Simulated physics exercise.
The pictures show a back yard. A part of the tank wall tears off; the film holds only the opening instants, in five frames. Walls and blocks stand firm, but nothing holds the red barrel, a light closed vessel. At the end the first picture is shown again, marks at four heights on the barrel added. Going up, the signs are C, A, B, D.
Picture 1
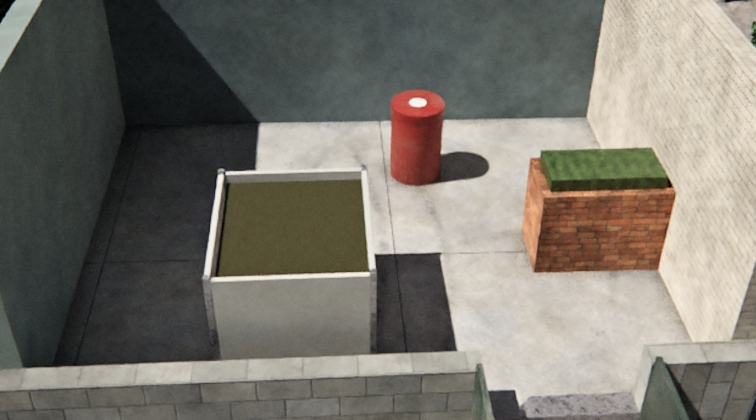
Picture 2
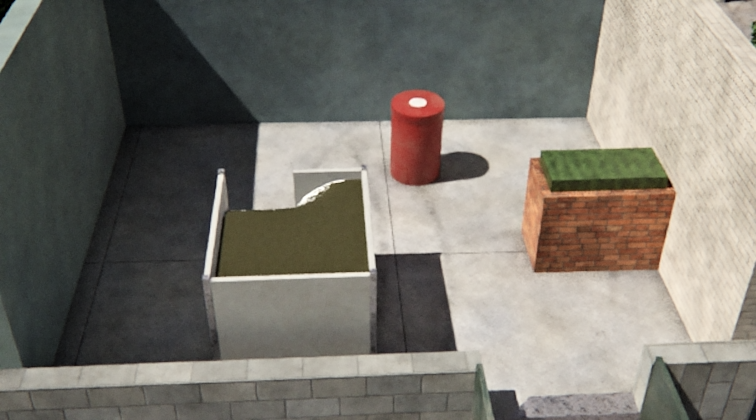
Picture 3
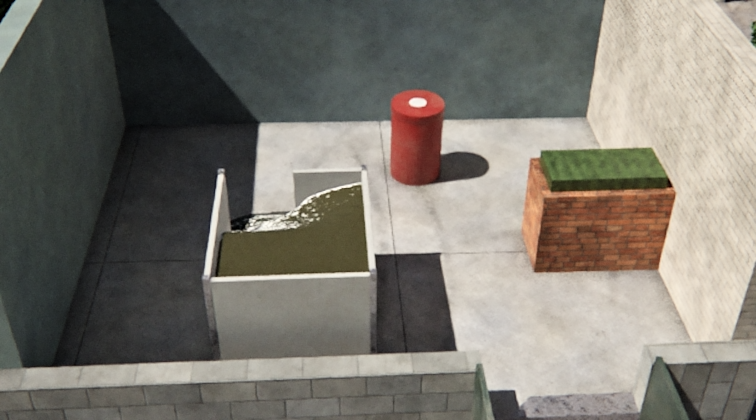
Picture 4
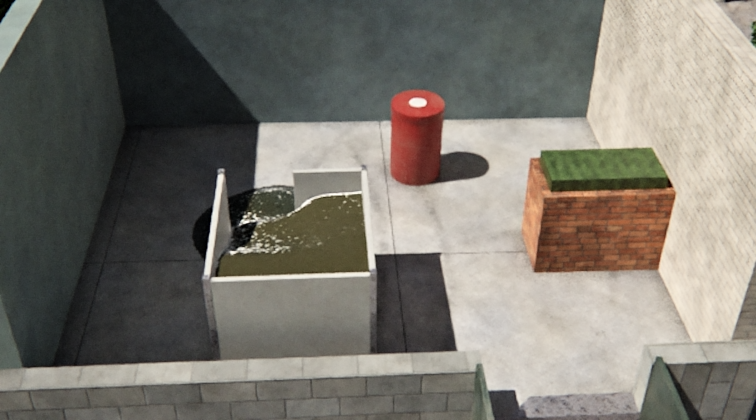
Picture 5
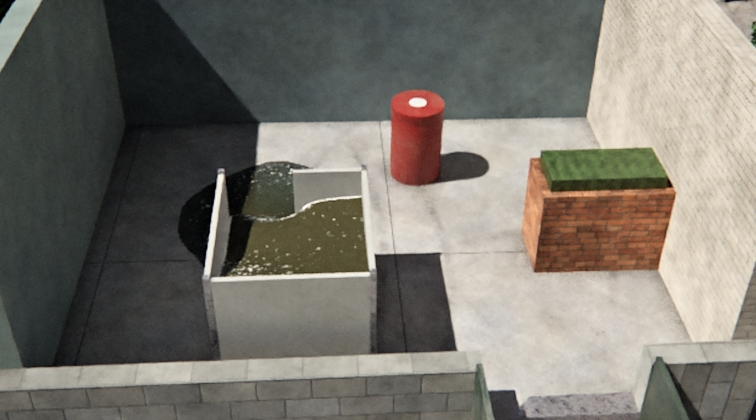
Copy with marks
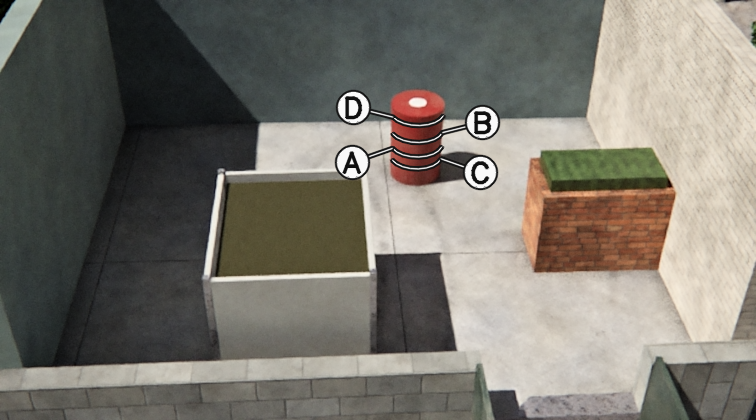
Back yard with a red barrel and brick planter, murky water sinking in an open-backed tank and spreading behind it.
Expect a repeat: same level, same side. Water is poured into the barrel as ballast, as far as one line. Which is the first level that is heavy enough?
It is C.
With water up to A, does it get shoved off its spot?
No, that is safe.
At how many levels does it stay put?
All four.
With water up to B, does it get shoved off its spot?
No, that is safe.
In white, A at (418, 157); B at (419, 142); C at (418, 168); D at (419, 125); from the bottom up C, A, B, D.
With A, it does not move.
With B, it does not move.
With C, it does not move.
With D, it does not move.
